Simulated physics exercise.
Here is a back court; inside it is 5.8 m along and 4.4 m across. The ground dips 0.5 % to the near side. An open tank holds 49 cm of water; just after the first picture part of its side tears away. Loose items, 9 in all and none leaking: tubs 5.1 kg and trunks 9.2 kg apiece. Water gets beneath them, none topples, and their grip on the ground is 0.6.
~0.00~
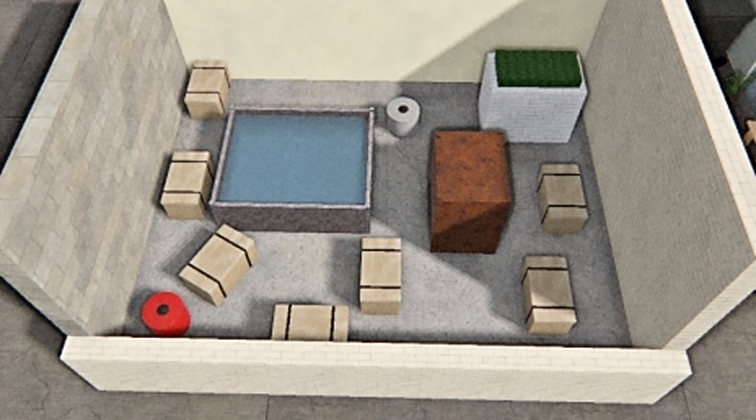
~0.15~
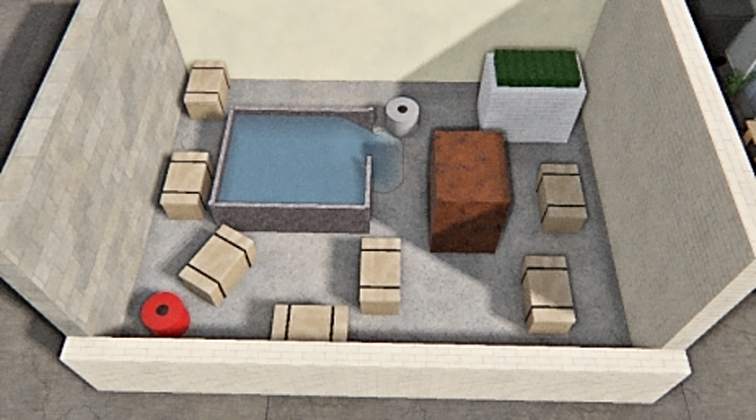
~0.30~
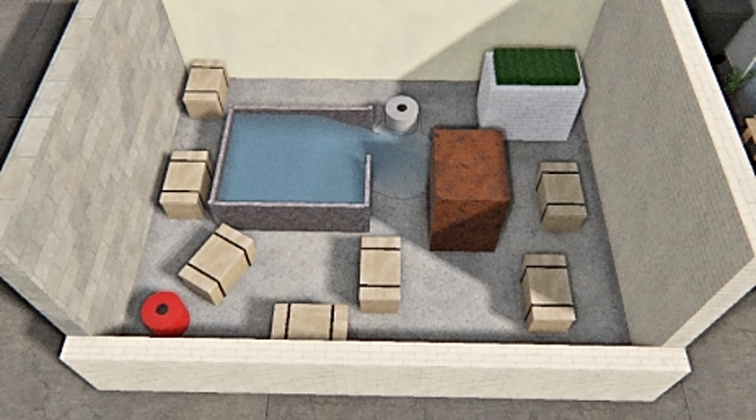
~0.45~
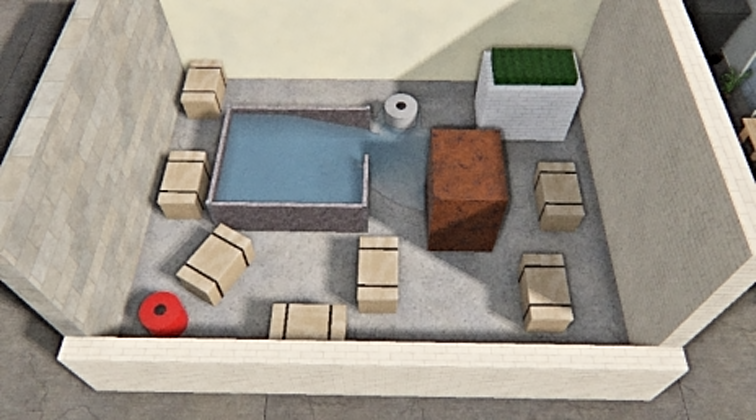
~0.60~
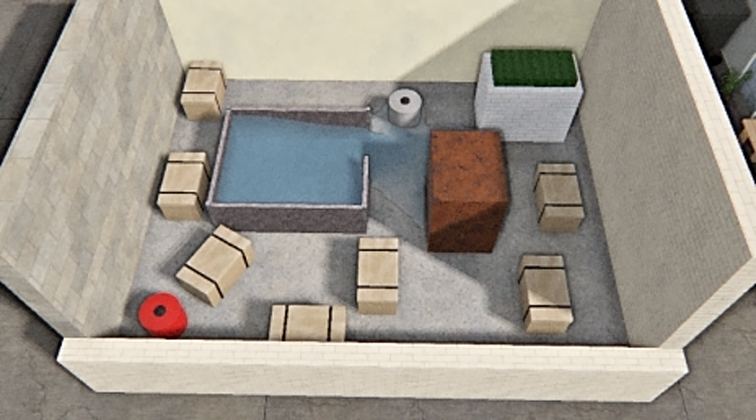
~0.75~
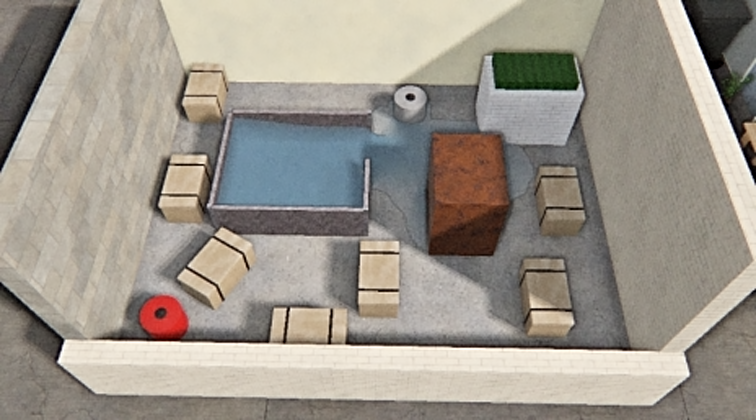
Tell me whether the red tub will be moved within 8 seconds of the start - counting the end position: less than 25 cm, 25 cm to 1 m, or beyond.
Red tub barely shifts.
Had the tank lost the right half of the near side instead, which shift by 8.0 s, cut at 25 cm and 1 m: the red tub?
In that case the red tub ends far away.
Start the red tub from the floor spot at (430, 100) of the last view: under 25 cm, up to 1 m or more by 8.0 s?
It ends far away.
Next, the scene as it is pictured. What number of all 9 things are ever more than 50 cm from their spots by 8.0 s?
I count 6.
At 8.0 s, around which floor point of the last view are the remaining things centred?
At about (232, 242).
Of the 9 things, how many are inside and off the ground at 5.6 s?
I count 4.
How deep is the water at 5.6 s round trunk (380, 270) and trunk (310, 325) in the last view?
Roughly 4 and 3 cm.
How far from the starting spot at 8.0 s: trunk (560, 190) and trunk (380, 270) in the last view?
In turn: 300 cm, 150 cm.
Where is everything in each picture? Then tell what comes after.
The red tub at (163, 310), on the bottom; water covers 2.7 m2; 0 of 9 have shifted, in the first frame.
The red tub at (162, 310) rests on the ground; 3.1 m2 under water; 0 of 9 have shifted, in the second frame.
The red tub at (162, 310), on the bottom; 3.6 m2 under water; 0 of 9 have shifted, in the third frame.
The red tub at (160, 310), on the bottom; water covers 4.2 m2; 0 of 9 have shifted, in the fourth frame.
The red tub at (160, 311) rests on the ground; 4.8 m2 under water; 1 of 9 have shifted, in the fifth frame.
The red tub at (161, 313) rests on the ground; water covers 5.5 m2; 1 of 9 have shifted, in the sixth frame.
After 1.6 s the red tub is near (161, 313), 0.0 m from its start, aground; 1 afloat.
After 3.6 s the red tub is near (161, 313), 0.0 m from its start, aground; 1 afloat.
After 5.6 s the red tub is near (161, 313), 0.0 m from its start, aground; 4 afloat.
After 8.0 s the red tub is near (157, 312), 0.0 m from its start, aground; 8 afloat.
